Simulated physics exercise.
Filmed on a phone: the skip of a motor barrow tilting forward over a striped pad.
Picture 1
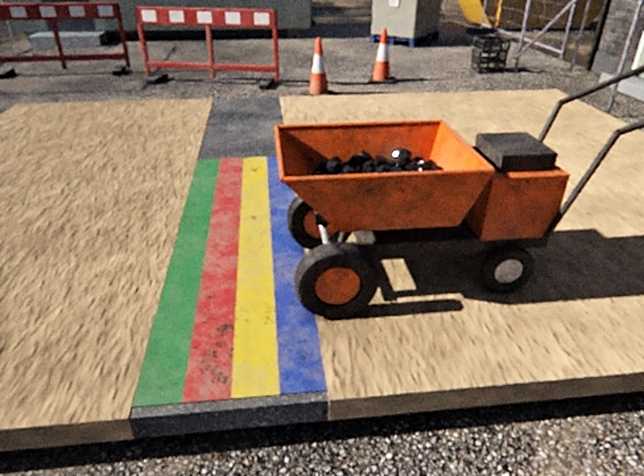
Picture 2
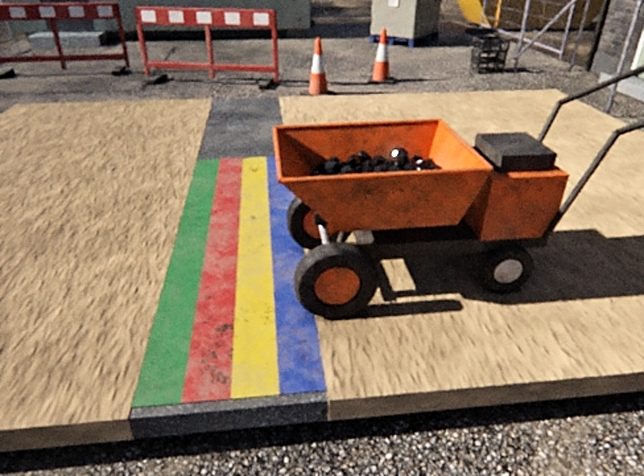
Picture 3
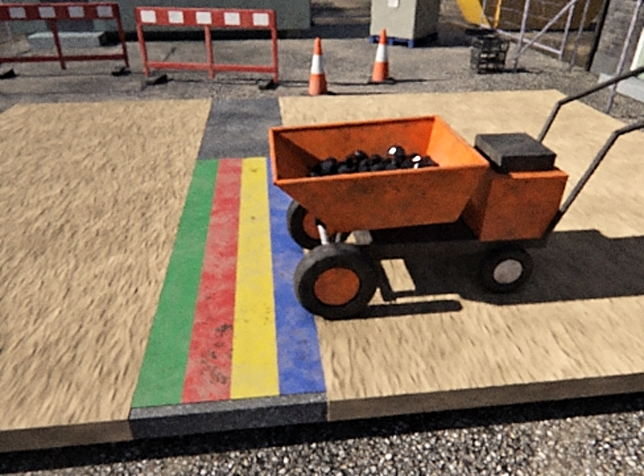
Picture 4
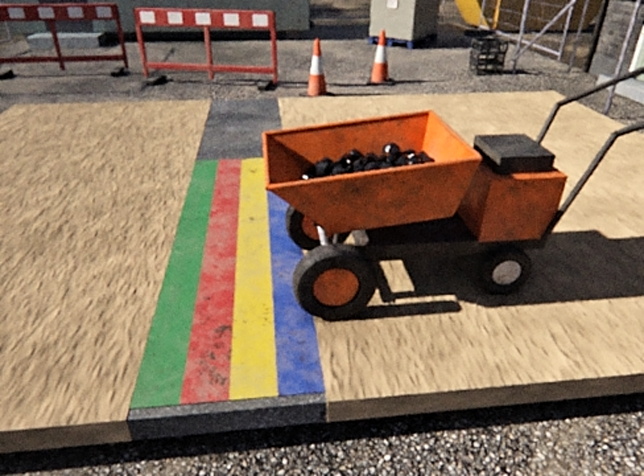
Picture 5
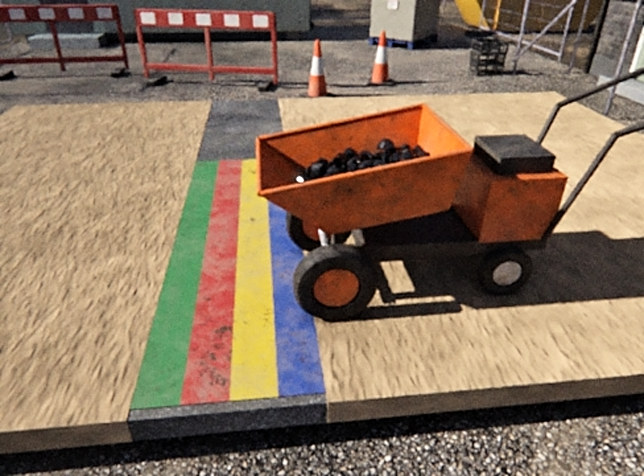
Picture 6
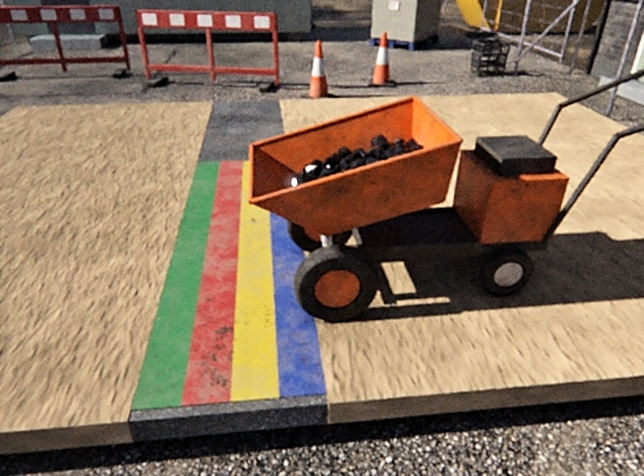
In the video, an orange motor barrow loaded with black lumps of coal stands beside green, red, yellow and blue strips. Its skip starts level, then gradually tilts forward to the left, its front lip lowering while the wheels stay still.
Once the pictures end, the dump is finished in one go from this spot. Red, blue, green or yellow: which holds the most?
Most covered: The green band.
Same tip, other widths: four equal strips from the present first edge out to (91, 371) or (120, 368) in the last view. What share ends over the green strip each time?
Roughly 20 per cent, and 30 per cent.
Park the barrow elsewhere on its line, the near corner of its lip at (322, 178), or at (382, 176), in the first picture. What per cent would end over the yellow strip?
The first gives 10 %, the second 30 %.
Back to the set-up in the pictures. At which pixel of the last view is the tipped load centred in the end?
Around (181, 283).
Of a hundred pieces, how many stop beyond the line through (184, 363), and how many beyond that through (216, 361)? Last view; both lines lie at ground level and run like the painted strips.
About 50 and 70 per cent.
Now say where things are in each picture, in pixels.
Lip of the skip at (283, 180), level; top of the load at (387, 180), lumps of coal; blue strip at (299, 346); yellow strip at (255, 350); red strip at (211, 353); green strip at (167, 357), in the first frame.
Lip of the skip at (281, 181), level; top of the load at (385, 179), in the second frame.
Lip of the skip at (276, 184), tipped barely; top of the load at (383, 168), in the third frame.
Lip of the skip at (268, 188), tipped a little; top of the load at (401, 170), in the fourth frame.
Lip of the skip at (260, 194), tipped a little; top of the load at (395, 166), in the fifth frame.
Lip of the skip at (251, 202), tipped clearly; top of the load at (399, 159); blue strip at (298, 349); yellow strip at (255, 353); red strip at (211, 356); green strip at (166, 360), in the sixth frame.
Soon, skip tipped steeply; all in the skip.
A while on, skip tipped right over; most in the skip; a small part over the red strip; a small part over the green strip.
Towards the end, skip tipped right over; about a third in the skip; a small part over the red strip; about a third over the green strip; about a quarter off the paint.
Finally, skip tipped right over; about a third in the skip; none over the blue strip; none over the yellow strip; a small part over the red strip; about a third over the green strip; about a quarter off the paint.
